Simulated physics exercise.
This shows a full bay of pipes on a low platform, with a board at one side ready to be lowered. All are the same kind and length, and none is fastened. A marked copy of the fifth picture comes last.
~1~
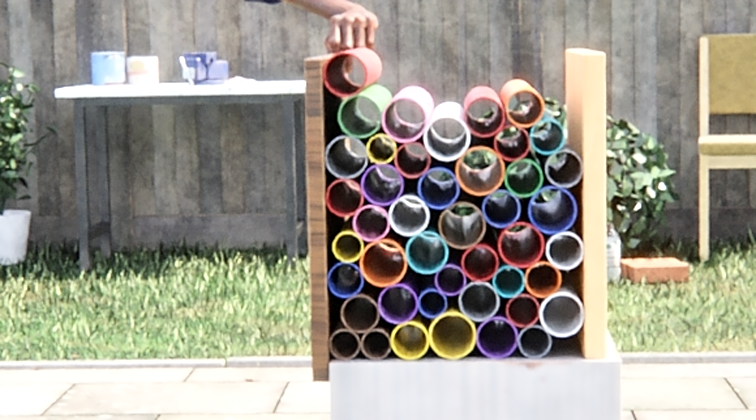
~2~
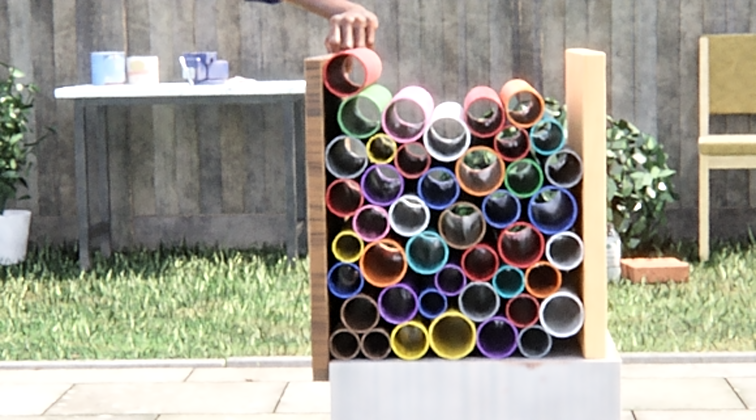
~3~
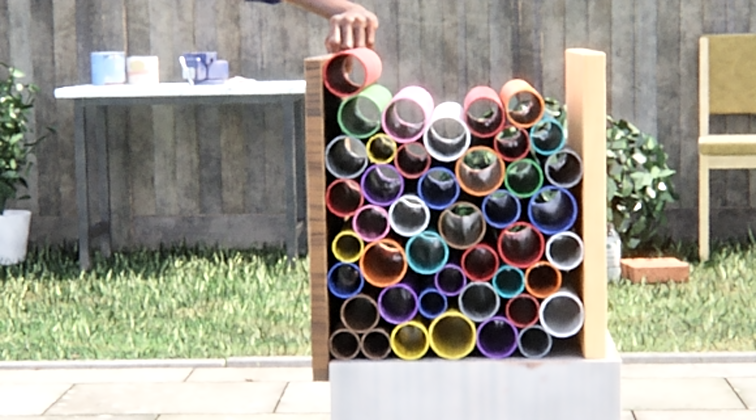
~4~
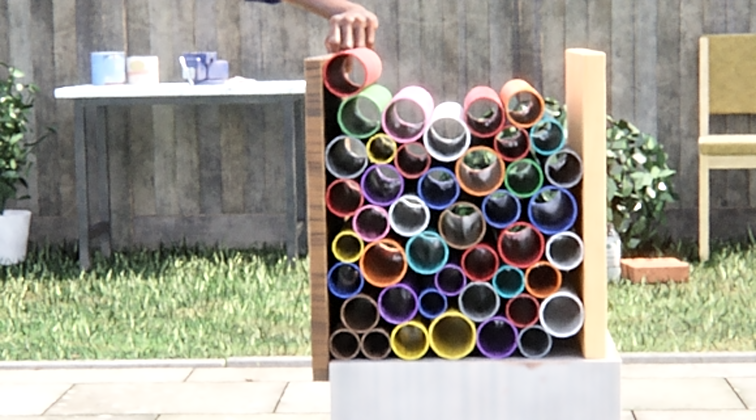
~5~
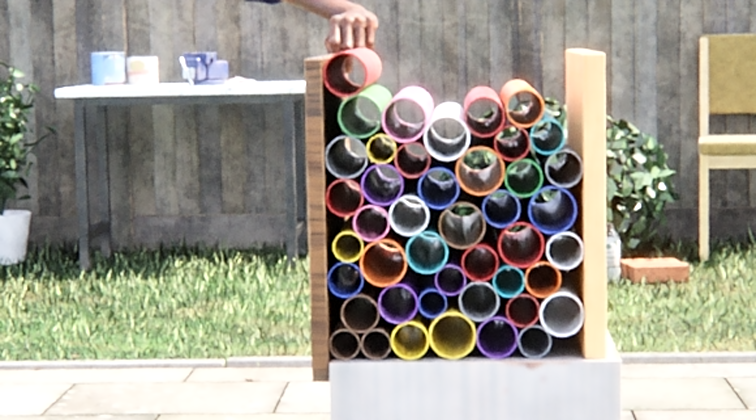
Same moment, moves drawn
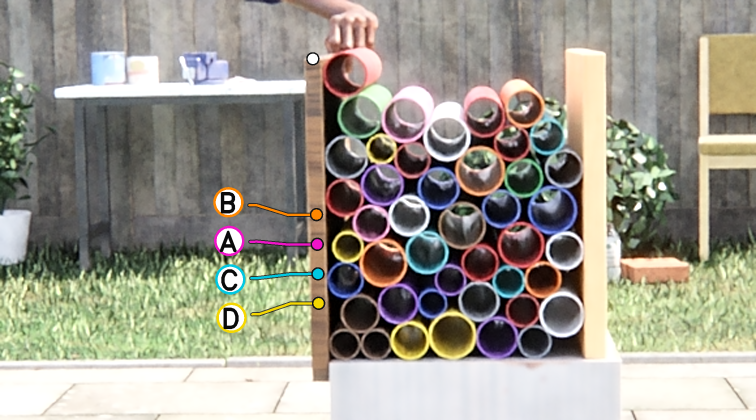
A hand rests still on a red pipe atop colourful pipes stacked between two boards.
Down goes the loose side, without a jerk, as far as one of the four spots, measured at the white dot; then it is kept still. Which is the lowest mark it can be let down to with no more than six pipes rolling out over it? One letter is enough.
Slide it to B.
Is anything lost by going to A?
Yes, at A.
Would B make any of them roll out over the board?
At B: Yes.
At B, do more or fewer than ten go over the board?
It loses fewer than ten.
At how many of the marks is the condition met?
The number is one.
On the marked copy, A at (317, 244); B at (317, 214); C at (318, 274); D at (319, 303); the white dot at (313, 59).
With B. Early on, top of the board (324, 126).
Further on, top of the board (325, 204).
At the end, top of the board (326, 214), five out over the board.
As for the rest, A more than six out over the board; C more than six out over the board; D more than six out over the board.
